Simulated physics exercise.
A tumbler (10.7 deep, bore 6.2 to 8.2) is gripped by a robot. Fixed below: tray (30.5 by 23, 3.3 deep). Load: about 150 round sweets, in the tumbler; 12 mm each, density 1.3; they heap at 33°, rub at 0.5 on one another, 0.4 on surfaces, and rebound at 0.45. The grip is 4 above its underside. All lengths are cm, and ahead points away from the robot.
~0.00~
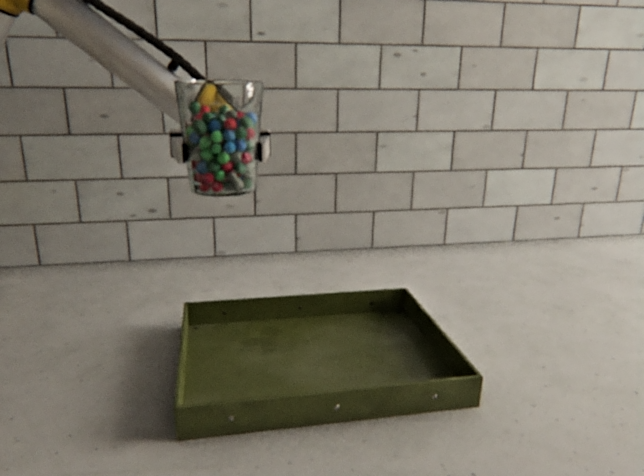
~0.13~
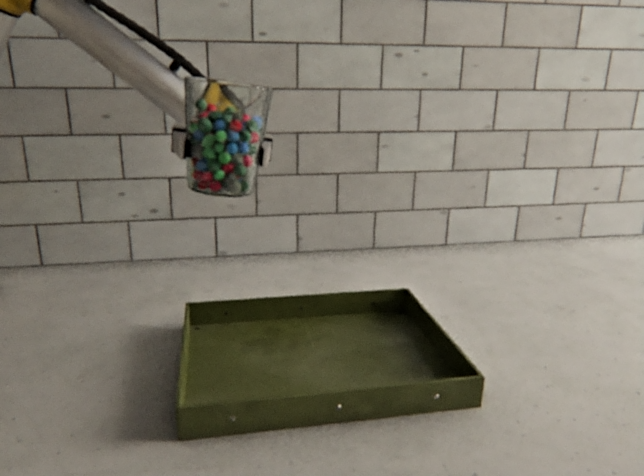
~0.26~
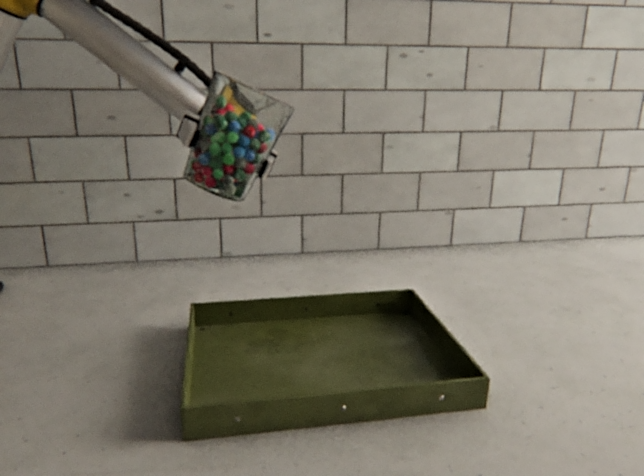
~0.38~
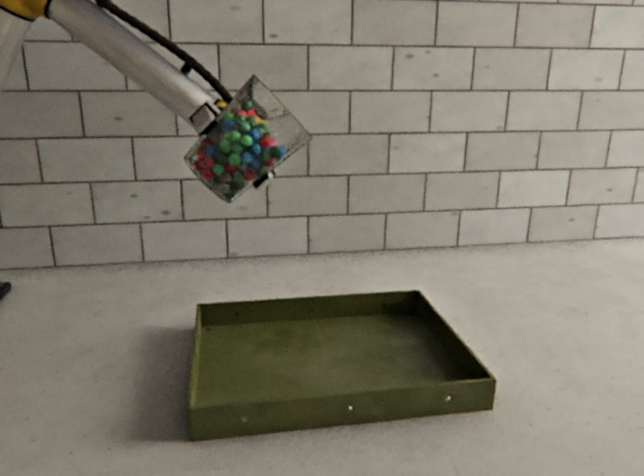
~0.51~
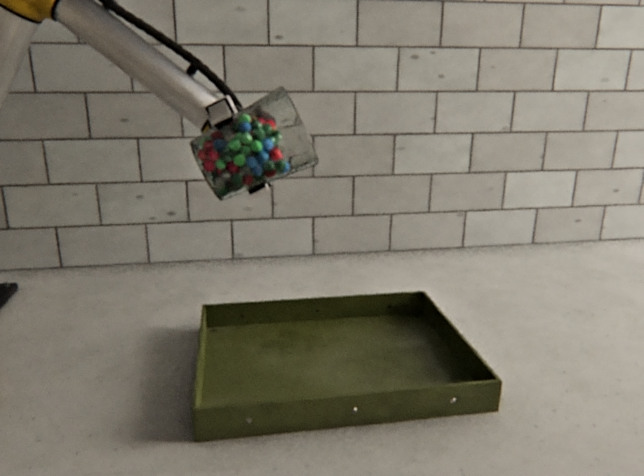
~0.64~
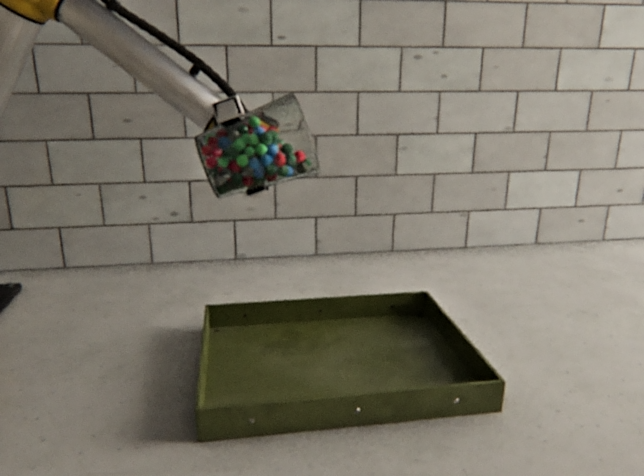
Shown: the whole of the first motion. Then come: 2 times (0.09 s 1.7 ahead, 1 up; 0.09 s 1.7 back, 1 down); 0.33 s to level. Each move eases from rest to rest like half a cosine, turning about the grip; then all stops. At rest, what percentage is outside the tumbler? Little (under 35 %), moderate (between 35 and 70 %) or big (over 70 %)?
Share outside the tumbler: Little (under 35 %).
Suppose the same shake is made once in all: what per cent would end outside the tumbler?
Then about 10 per cent.
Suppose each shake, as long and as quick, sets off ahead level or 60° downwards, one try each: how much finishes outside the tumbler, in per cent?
Some 15 and 0 per cent.
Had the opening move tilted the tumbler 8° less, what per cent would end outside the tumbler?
In that case some 10 per cent.
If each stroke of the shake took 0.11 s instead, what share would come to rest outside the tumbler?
Then about 10 per cent.
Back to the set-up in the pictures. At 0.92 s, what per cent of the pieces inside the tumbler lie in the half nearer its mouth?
Roughly 50 per cent.
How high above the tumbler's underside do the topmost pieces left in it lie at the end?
About 7.5 cm.
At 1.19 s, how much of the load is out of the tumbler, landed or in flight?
Near 20 per cent so far.
By 0.92 s, tilted 72° forward, highest piece 29 above the table; 147 in the tumbler, 6 in flight or on a rim.
By 1.19 s, tilted 27° forward, highest piece 31 above the table; 125 in the tumbler, 25 in the tray, 3 in flight or on a rim.
By 1.53 s, level, highest piece 29 above the table; 125 in the tumbler, 28 in the tray.
By 2.58 s, level, highest piece 29 above the table; 125 in the tumbler, 28 in the tray.
Final count, 125 in the tumbler, 28 in the tray. That is 18 % outside the tumbler.
